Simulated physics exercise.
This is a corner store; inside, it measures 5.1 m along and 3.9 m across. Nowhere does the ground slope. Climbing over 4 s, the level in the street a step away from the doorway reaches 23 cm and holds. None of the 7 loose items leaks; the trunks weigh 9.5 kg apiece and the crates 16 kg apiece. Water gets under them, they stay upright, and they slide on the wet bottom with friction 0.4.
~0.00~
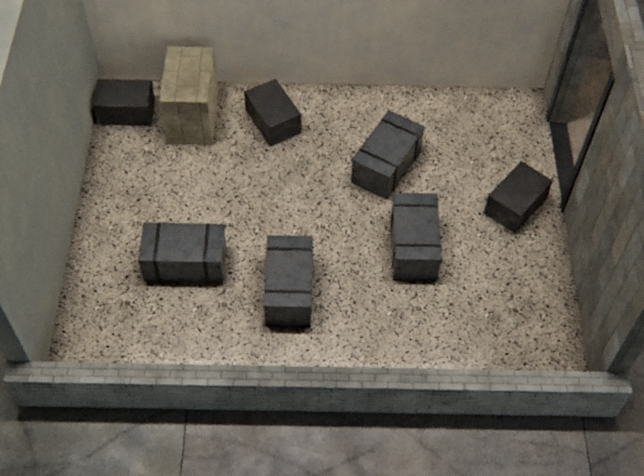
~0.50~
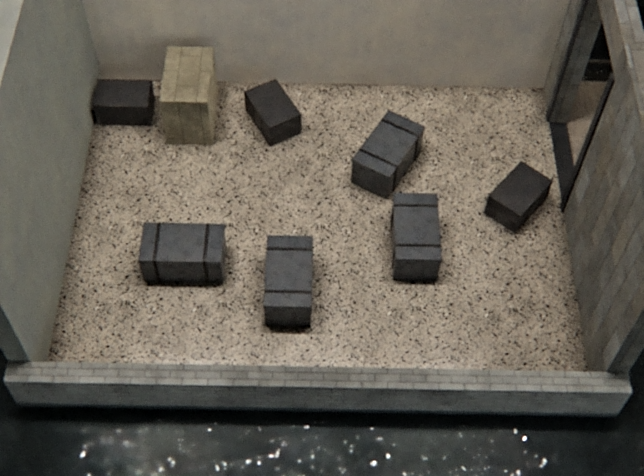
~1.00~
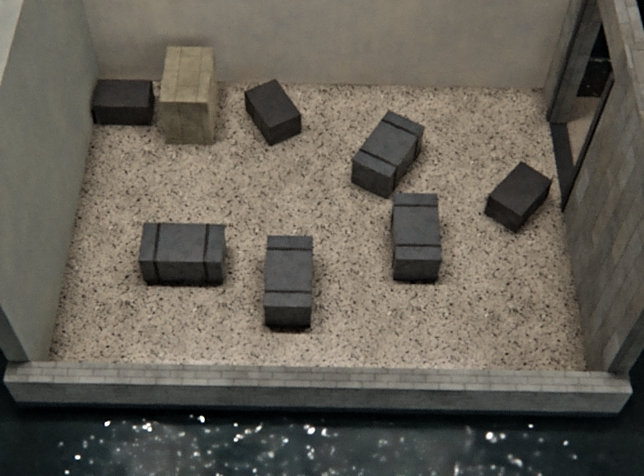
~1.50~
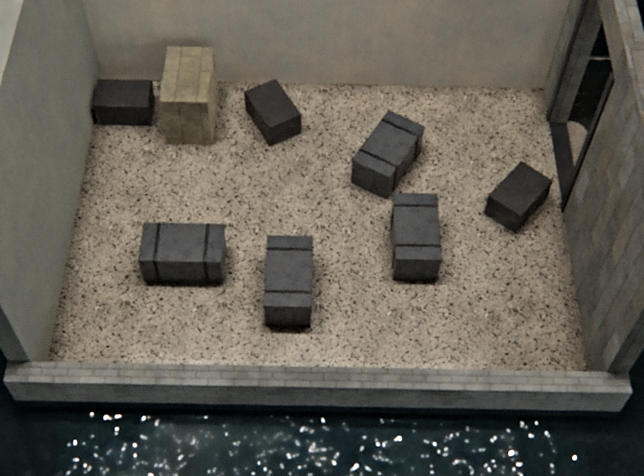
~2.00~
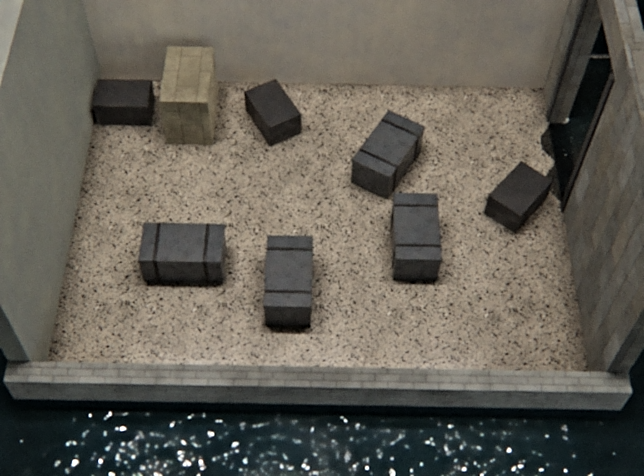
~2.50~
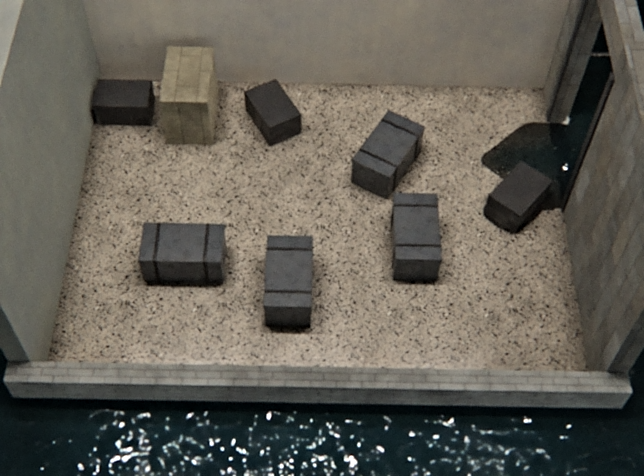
Corner store with a pebbled floor and scattered dark blocks sitting still as glinting water appears outside, then enters through the right-hand doorway.
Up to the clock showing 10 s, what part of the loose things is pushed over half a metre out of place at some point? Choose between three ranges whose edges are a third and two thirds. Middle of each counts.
The range is the highest, two thirds or more.
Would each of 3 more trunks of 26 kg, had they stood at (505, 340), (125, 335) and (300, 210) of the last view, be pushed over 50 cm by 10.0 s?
First one stays inside the line, second one stays inside the line, third one crosses the line.
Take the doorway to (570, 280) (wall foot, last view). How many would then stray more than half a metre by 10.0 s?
4.
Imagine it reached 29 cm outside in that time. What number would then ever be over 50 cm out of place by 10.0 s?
In that case 6 of them.
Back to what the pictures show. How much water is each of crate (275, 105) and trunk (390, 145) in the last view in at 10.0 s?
Close to 10 and 13 centimetres.
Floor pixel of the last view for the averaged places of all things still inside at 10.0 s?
That lands at roughly (225, 268).
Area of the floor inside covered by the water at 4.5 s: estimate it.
About 6.5 m2.
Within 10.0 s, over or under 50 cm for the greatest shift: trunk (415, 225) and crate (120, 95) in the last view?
In turn: Above the mark, below the mark.
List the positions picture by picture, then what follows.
A trunk at (417, 225), on the bottom; a crate at (273, 103) rests on the ground; water covers 0.0 m2; 0 of 7 have shifted, in the first picture.
A trunk at (417, 225), on the bottom; a crate at (273, 103), on the bottom; 0.0 m2 under water; 0 of 7 have shifted, in the second picture.
A trunk at (417, 225) rests on the ground; a crate at (273, 103), on the bottom; water covers 0.0 m2; 0 of 7 have shifted, in the third picture.
A trunk at (417, 225) rests on the ground; a crate at (273, 103), on the bottom; water covers 0.0 m2; 0 of 7 have shifted, in the fourth picture.
A trunk at (417, 225), on the bottom; a crate at (273, 103) rests on the ground; 0.0 m2 under water; 0 of 7 have shifted, in the fifth picture.
A trunk at (417, 225) rests on the ground; a crate at (273, 103), on the bottom; 0.5 m2 under water; 0 of 7 have shifted, in the sixth picture.
After 3.5 s 0 of 7 are over 50 cm from their spots; 0 afloat.
After 4.5 s 1 of 7 are over 50 cm from their spots; 0 afloat.
After 7.0 s 5 of 7 are over 50 cm from their spots; 1 afloat.
After 10.0 s 6 of 7 are over 50 cm from their spots, and 6 have been at some point; 6 afloat.
